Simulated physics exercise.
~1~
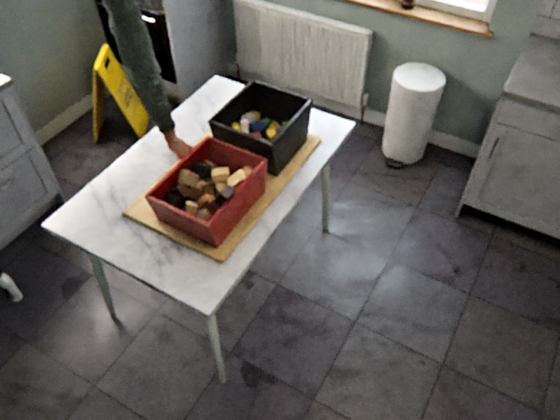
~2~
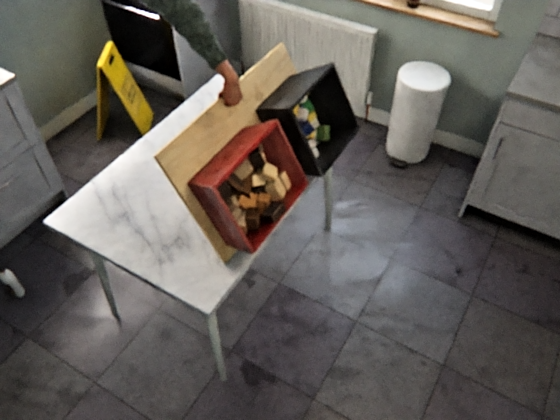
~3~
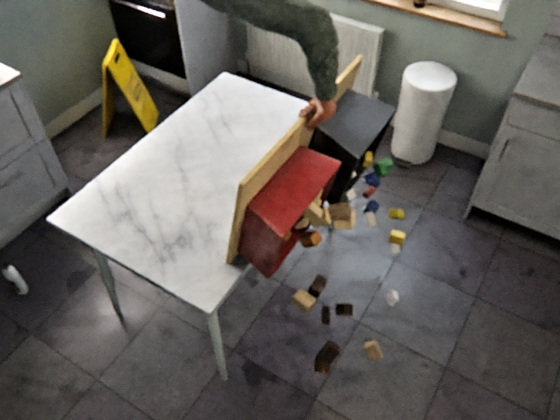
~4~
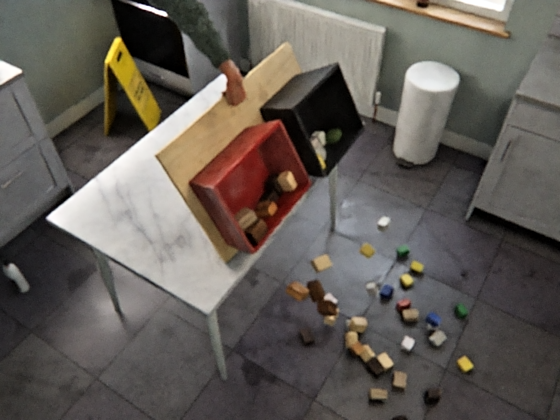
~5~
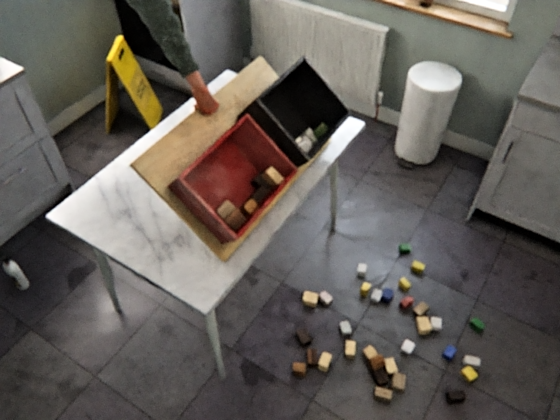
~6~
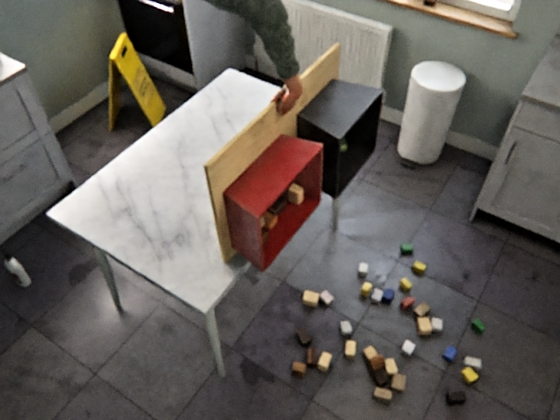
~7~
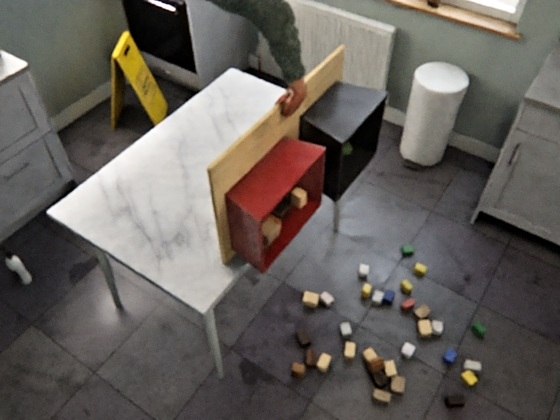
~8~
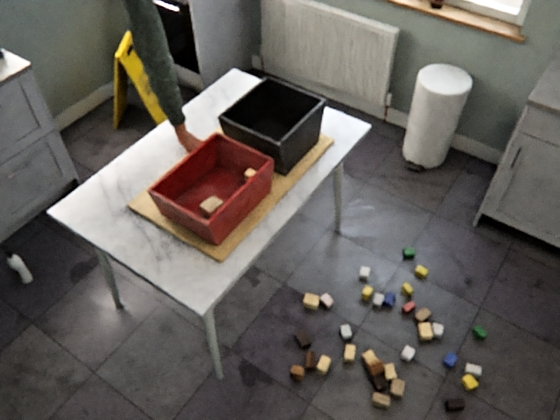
A board carrying a red basket of wooden blocks and a black basket of coloured toy bricks lies on a white marble-patterned table, seen from above in a grey-tiled room with a white bin and radiator behind. A worker's hand grips its far edge and tilts it steeply to the right, the baskets staying fixed. Past upright, blocks and bricks spill onto the floor. The hand lowers the board partway, then raises it upright again, with little more falling. Finally it is laid flat, a few blocks remaining in the red basket and many pieces scattered across the tiles.
